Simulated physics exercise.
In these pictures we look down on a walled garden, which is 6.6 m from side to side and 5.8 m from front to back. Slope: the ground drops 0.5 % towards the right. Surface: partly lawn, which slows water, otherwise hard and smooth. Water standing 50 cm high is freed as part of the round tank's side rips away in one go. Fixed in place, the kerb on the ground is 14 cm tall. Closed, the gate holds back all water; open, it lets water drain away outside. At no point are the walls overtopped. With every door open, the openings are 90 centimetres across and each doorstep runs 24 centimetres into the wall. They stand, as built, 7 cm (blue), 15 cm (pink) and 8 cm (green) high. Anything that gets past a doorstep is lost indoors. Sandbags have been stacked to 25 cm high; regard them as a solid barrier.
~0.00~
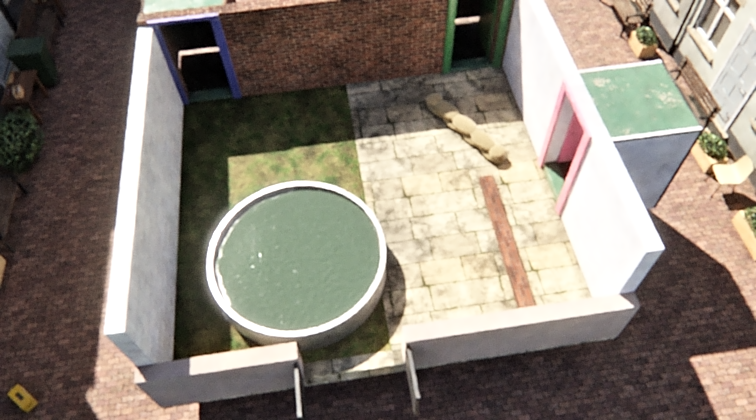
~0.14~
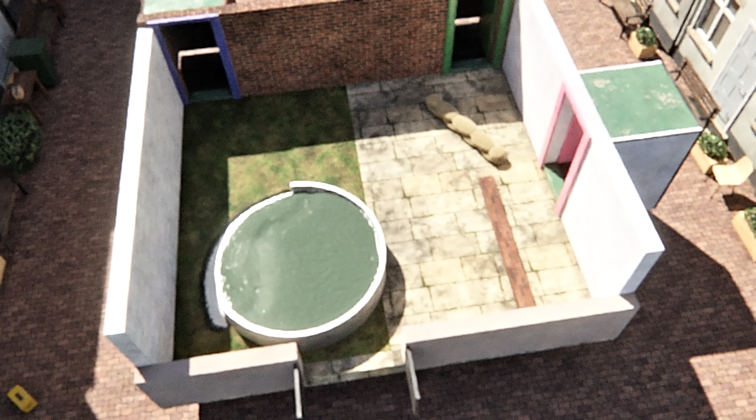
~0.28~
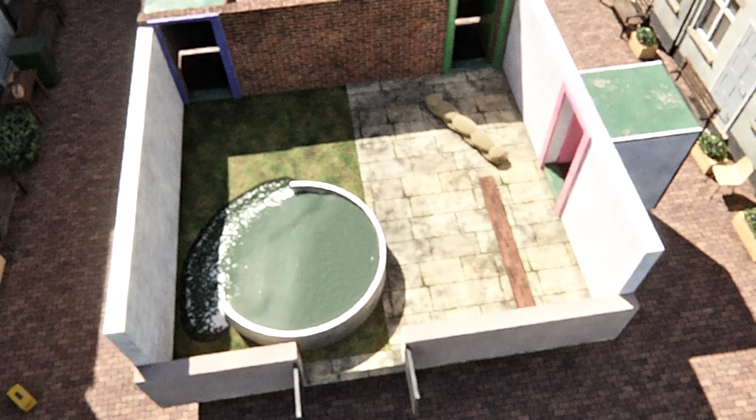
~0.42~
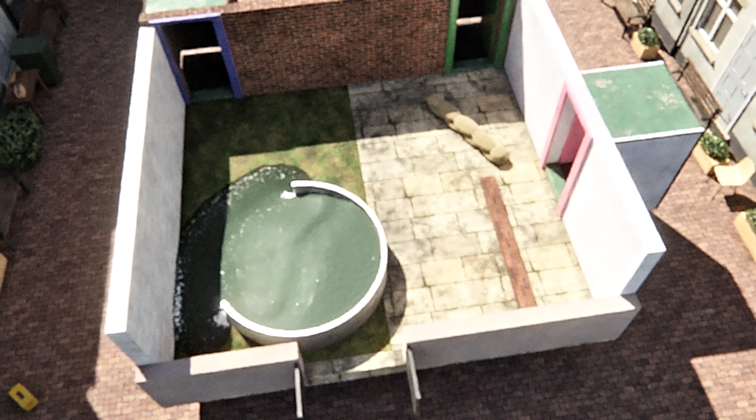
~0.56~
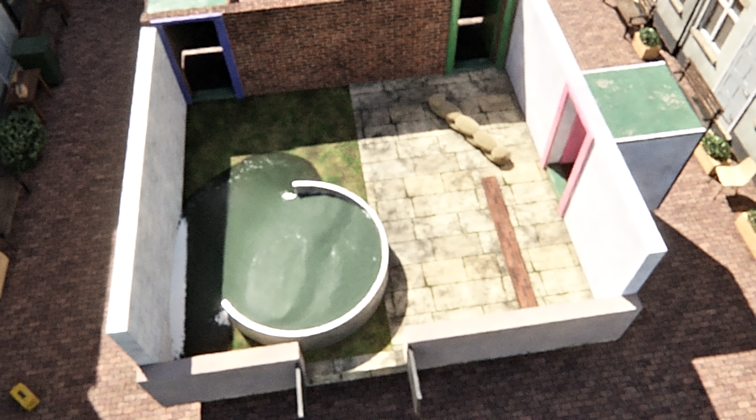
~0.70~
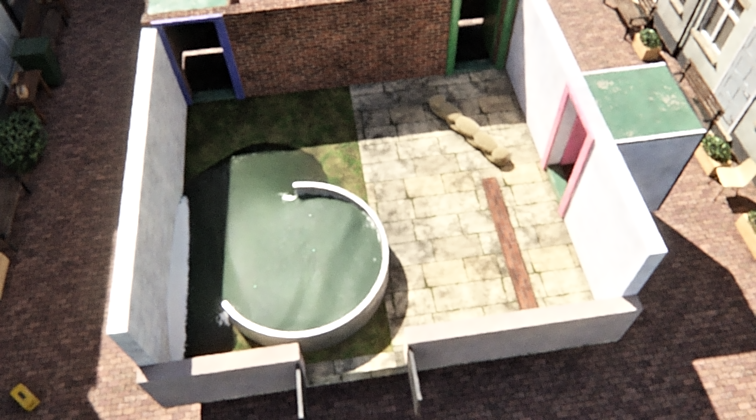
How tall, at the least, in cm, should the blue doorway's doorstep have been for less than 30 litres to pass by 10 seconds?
I would say 24 cm.
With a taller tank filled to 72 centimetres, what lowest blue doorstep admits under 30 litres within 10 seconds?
About 39 centimetres.
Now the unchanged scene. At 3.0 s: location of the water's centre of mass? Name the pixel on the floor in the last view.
Approximately (254, 226).
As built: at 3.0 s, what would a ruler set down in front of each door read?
Before blue it's 27 cm, before pink 0 cm, before green 0 cm.
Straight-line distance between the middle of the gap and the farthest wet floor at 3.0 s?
Roughly 4.0 metres.
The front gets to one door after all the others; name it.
Pink door.
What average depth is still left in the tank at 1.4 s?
The mean depth is about 30 cm.
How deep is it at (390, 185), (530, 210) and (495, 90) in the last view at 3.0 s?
Close to 0, 0 and 0 cm, one after the other.
After 1.4 s water covers 25 % of the floor, deepest (32 cm) near (191, 275); it has not reached the blue door.
After 3.0 s water covers 35 % of the floor, deepest (30 cm) near (295, 354); 27 cm at the blue door, 111 litres in over its 7 cm doorstep.
After 10.0 s water covers 90 % of the floor, deepest (10 cm) near (531, 147); 8 cm at the blue door, 313 litres in over its 7 cm doorstep.
At the blue door as built, the water arrived by 2.0 s and peaked near 27 cm at 2.6 s.
With a doorstep of 20.5 cm, 55 litres would have come in within the 10 s; with 27.5 cm, 10 litres. So under 30 litres takes about 24 cm.
